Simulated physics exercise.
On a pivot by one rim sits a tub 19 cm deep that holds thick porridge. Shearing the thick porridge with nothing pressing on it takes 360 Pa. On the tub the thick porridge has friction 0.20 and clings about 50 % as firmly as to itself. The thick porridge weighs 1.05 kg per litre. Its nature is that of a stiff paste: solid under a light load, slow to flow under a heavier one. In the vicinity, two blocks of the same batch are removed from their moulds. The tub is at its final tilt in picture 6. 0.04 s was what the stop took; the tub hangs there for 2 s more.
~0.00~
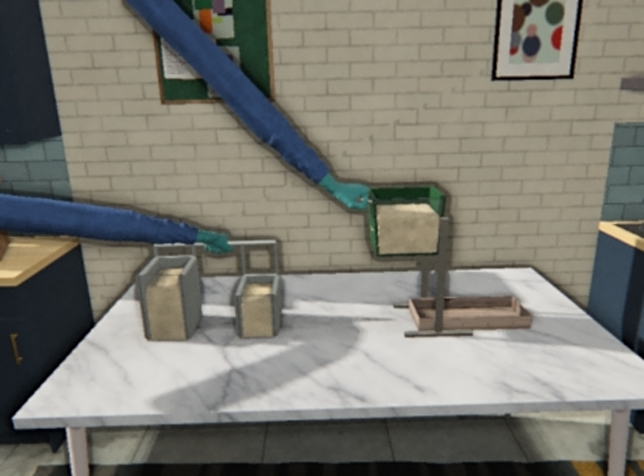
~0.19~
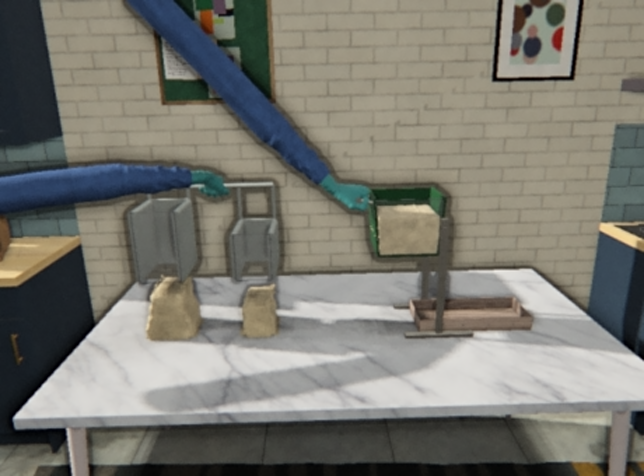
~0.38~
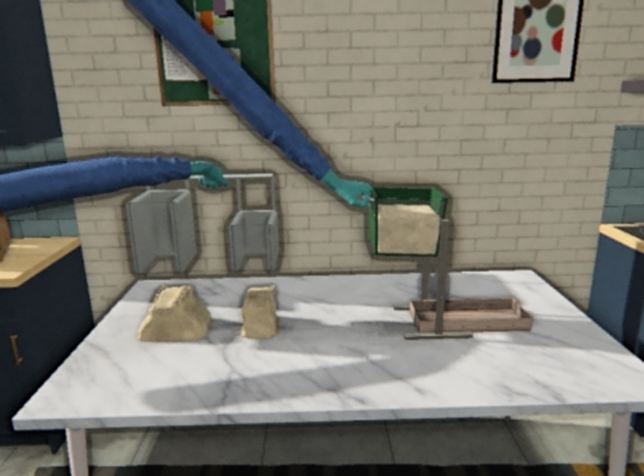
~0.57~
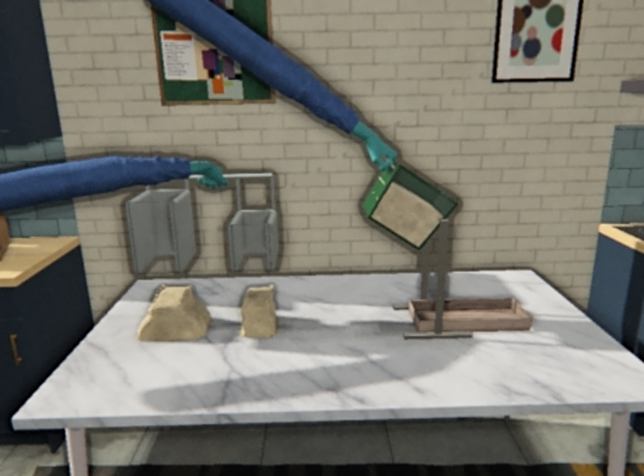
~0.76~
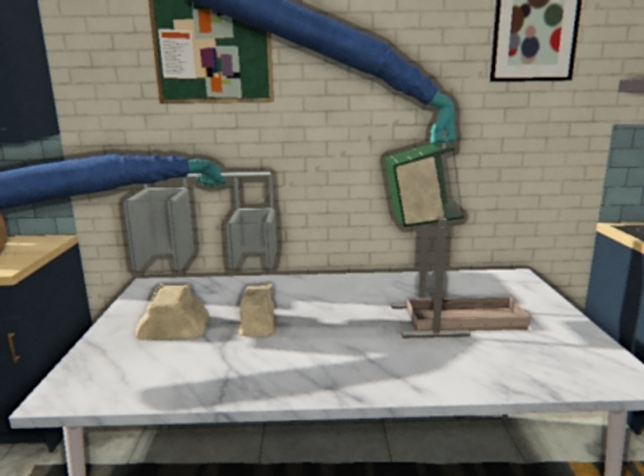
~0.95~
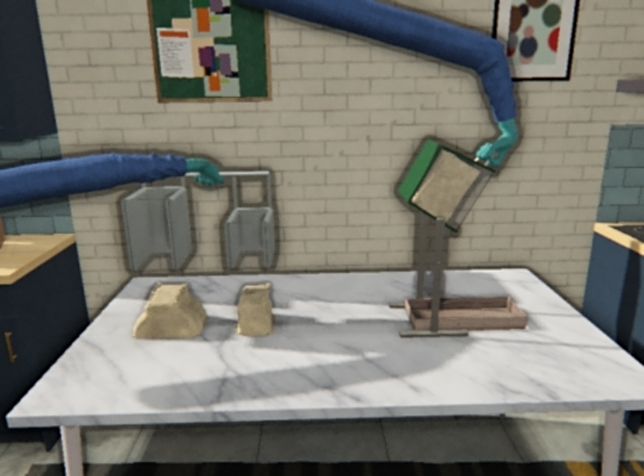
Gloved hand lifting grey moulds off two beige blocks, the larger slumping, before another turns a green-sided tub clockwise past upright.
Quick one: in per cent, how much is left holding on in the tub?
Expect around 0 %.
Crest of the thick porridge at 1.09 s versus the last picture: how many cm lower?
Around 13 cm below its level in the last picture.
After 1.09 s, the tub is at 119 degrees and holds 44 %.
After 1.26 s, the tub is at 119 degrees and holds 0 %.
After 1.43 s, the tub is at 119 degrees and holds 0 %.
After 1.60 s, the tub is at 119 degrees and holds 0 %.
After 2.95 s, at the end, the tub is at 119 degrees and holds 0 %.
